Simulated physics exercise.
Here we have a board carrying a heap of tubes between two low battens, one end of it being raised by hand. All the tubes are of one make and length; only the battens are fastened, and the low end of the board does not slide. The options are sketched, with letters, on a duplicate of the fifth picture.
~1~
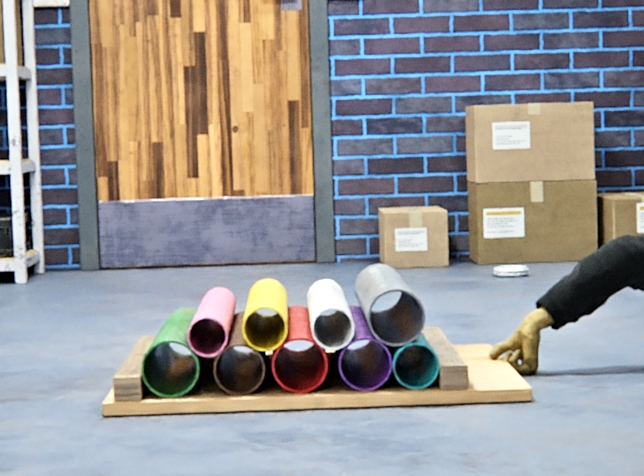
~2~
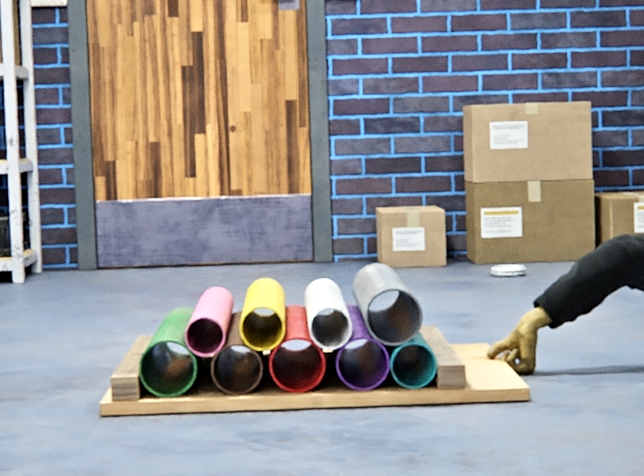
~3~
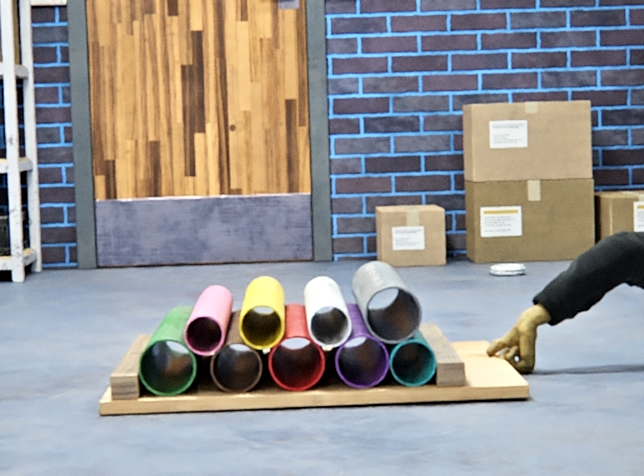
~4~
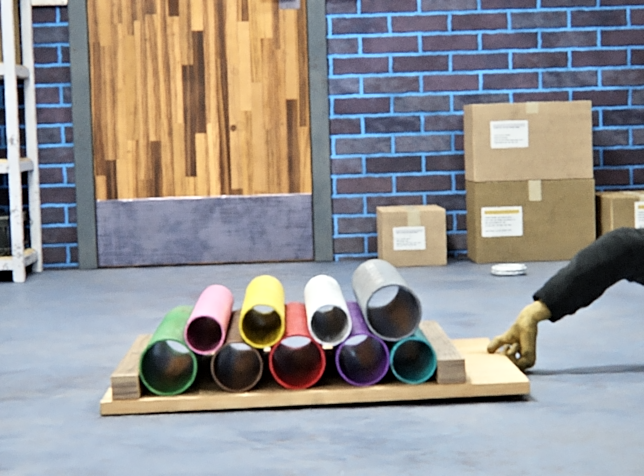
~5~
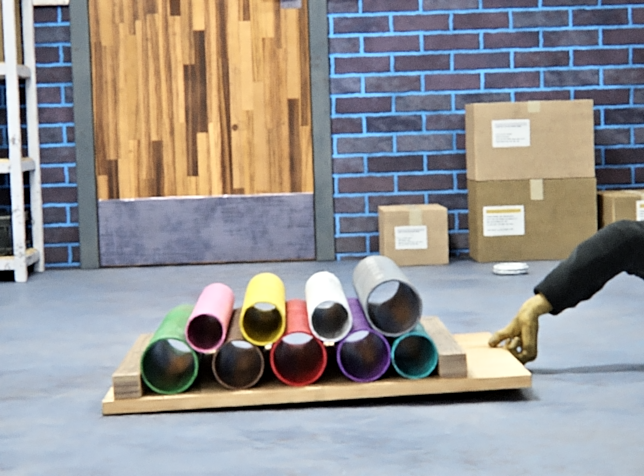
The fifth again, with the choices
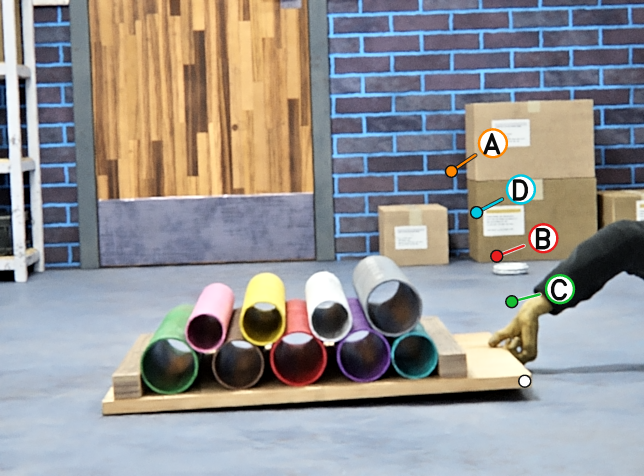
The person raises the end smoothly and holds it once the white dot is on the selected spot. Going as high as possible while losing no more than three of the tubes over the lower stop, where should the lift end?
No higher than A.
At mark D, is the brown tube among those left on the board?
Yes, with D.
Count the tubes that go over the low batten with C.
It comes to none.
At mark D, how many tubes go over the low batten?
With D, none.
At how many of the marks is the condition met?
Four of them.
On the copy, A at (451, 171); B at (497, 256); C at (512, 302); D at (477, 213); the white dot at (525, 381).
On A. First, board at 18°.
Then, board at 32°.
Finally, board at 32°, none over the low batten.
By contrast, B none over the low batten; C none over the low batten; D none over the low batten.
